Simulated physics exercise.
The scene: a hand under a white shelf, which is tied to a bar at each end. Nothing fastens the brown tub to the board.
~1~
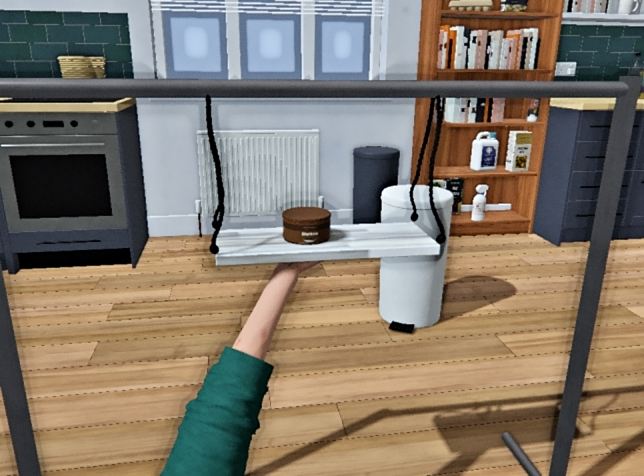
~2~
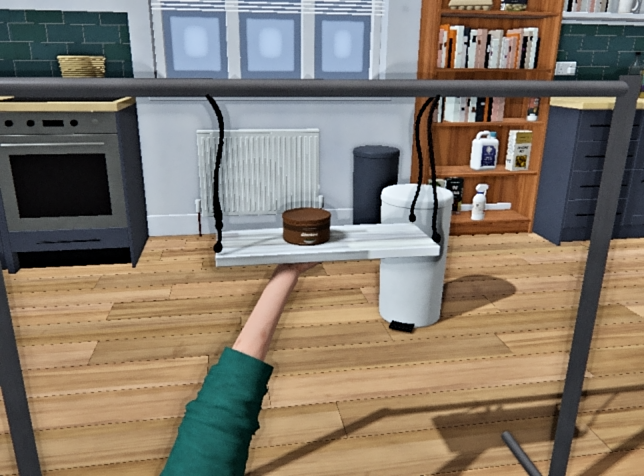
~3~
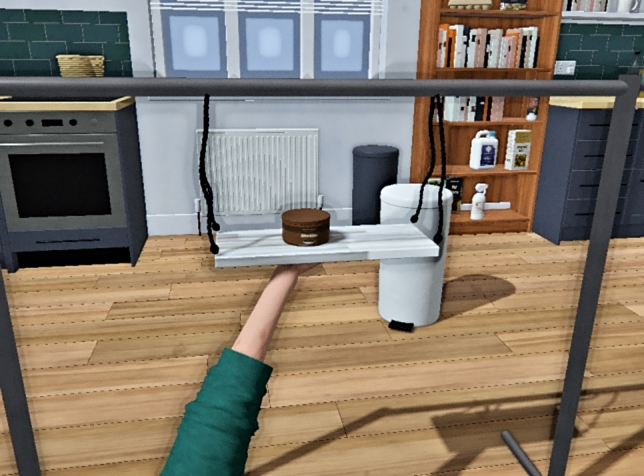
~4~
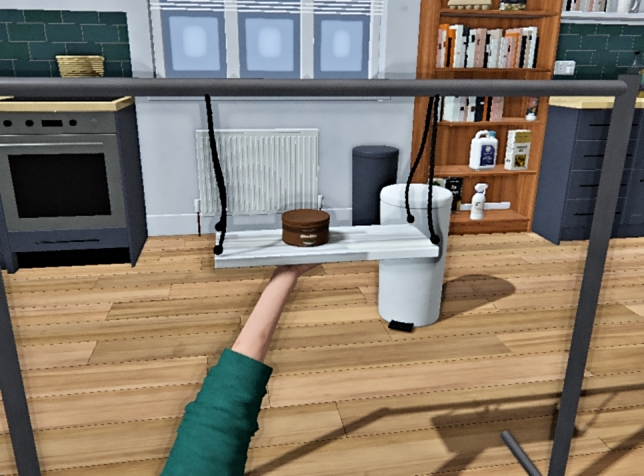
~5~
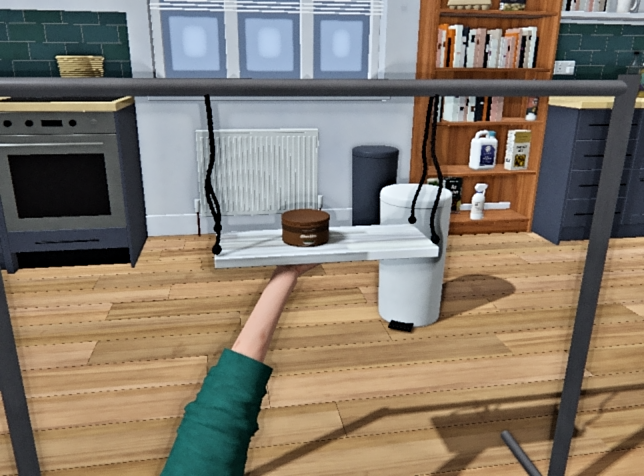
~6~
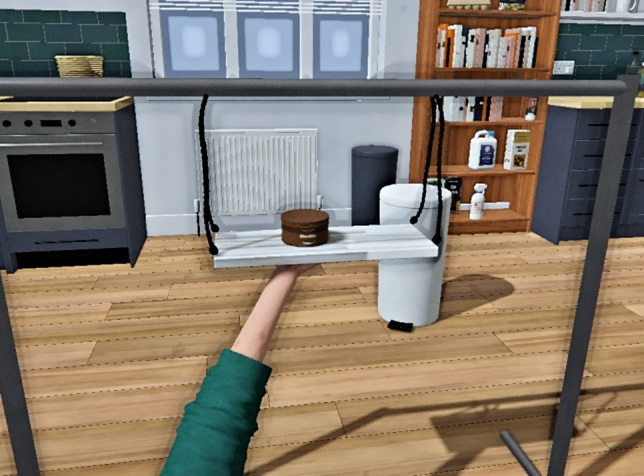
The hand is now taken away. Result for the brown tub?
I'd bet it stays aloft when only the cords hold things.
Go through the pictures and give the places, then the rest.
In the first frame, brown tub (307, 225); white shelf (332, 256).
In the second frame, brown tub (307, 226).
In the third frame, brown tub (306, 227).
In the fourth frame, brown tub (306, 228); white shelf (331, 258).
In the fifth frame, brown tub (306, 228).
In the sixth frame, brown tub (305, 228); white shelf (330, 258); left cords almost straight; right cords almost straight.
Then, 0.44 s after the last picture, board level; tub on the board near (306, 231).
At rest, board level; tub on the board near (306, 231). The brown tub remains aboard.
